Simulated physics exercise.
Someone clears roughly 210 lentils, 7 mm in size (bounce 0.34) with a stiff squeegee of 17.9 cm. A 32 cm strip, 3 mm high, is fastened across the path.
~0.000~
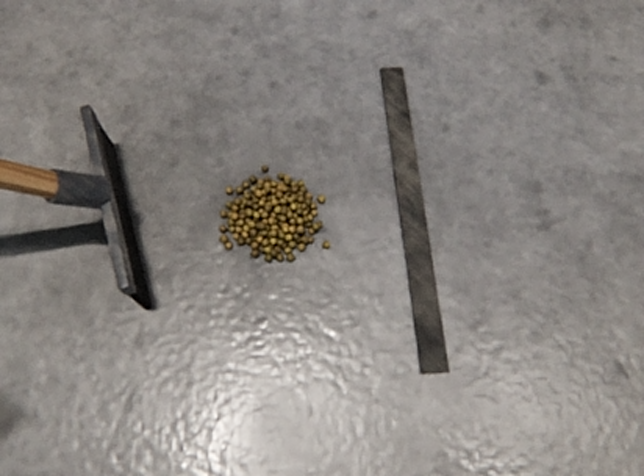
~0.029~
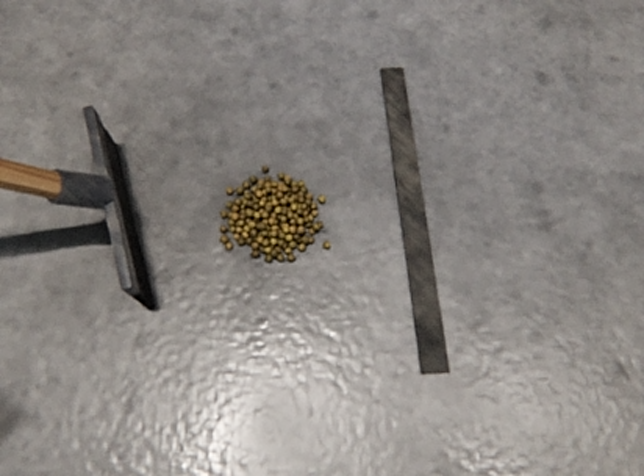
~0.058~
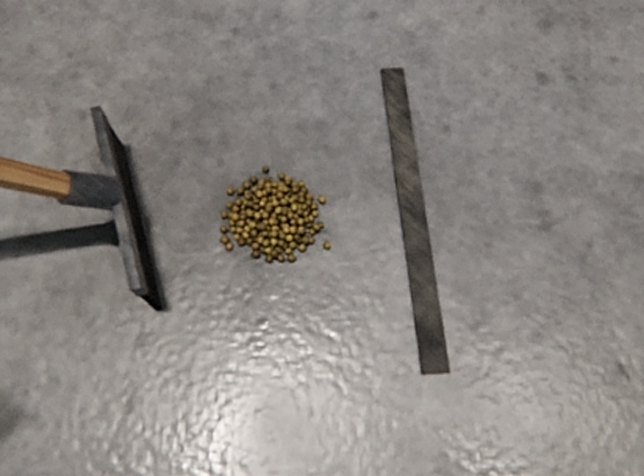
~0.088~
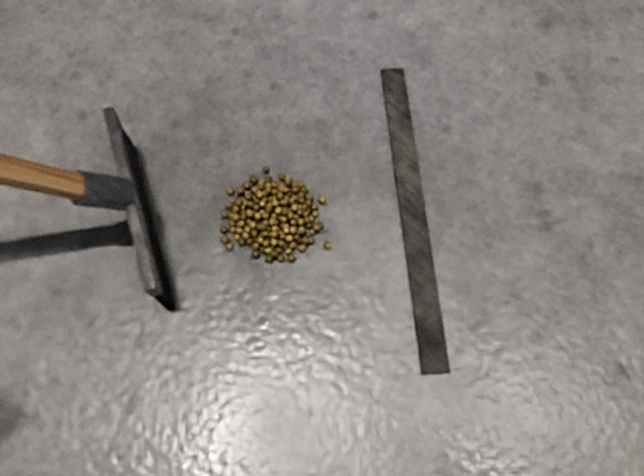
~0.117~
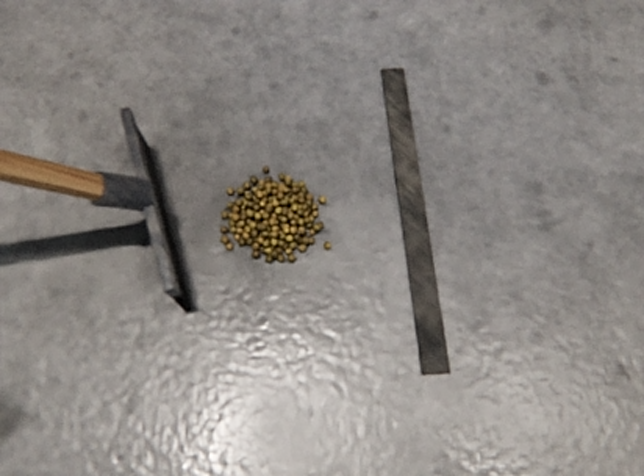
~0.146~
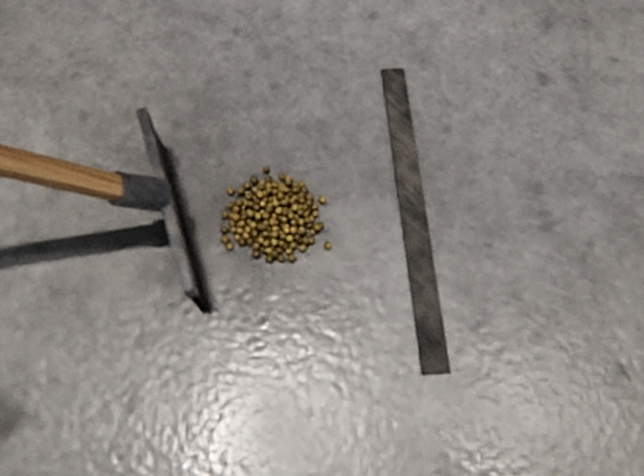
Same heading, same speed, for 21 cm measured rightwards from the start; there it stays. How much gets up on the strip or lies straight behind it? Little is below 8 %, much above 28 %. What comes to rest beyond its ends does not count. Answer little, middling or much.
On or straight behind the strip: Little.
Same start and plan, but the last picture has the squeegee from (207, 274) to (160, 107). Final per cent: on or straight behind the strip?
Over 15.
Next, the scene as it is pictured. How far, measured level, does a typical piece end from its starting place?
Some 10 cm.
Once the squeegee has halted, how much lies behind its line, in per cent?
Some 0 per cent.
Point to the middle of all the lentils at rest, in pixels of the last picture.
Around (378, 208).
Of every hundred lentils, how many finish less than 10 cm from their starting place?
About 45 per cent.
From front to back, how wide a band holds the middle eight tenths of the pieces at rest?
About 12 cm.
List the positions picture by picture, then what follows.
The first frame shows squeegee from (128, 288) to (90, 117); moved 0.0 cm; pieces shifted so far, 0; middle of the spill at (268, 208); strip at (411, 202).
The second frame shows squeegee from (131, 288) to (93, 117); moved 0.2 cm; pieces shifted so far, 0; middle of the spill at (268, 208).
The third frame shows squeegee from (139, 289) to (101, 118); moved 0.9 cm; pieces shifted so far, 0; middle of the spill at (268, 209).
The fourth frame shows squeegee from (154, 289) to (113, 118); moved 2.0 cm; pieces shifted so far, 0; middle of the spill at (268, 209).
The fifth frame shows squeegee from (172, 290) to (129, 119); moved 3.4 cm; pieces shifted so far, 0; middle of the spill at (269, 209).
The sixth frame shows squeegee from (191, 291) to (146, 119); moved 4.9 cm; pieces shifted so far, 0; middle of the spill at (269, 209); strip at (412, 203). Its speed is about 0.51 m/s, heading 4 degrees towards the viewer.
Then, at 0.35 s, squeegee 15 cm from its start, spill 10 cm wide; elsewhere 100 %.
Then, at 0.54 s, squeegee 21 cm from its start, spill 14 cm wide; on or straight behind the strip 5 %, elsewhere 95 %.
After 0.72 s, squeegee 21 cm from its start, spill 14 cm wide; on or straight behind the strip 5 %, elsewhere 95 %.
In the end, at 0.9 s, on or straight behind the strip 5 %, elsewhere 95 %.
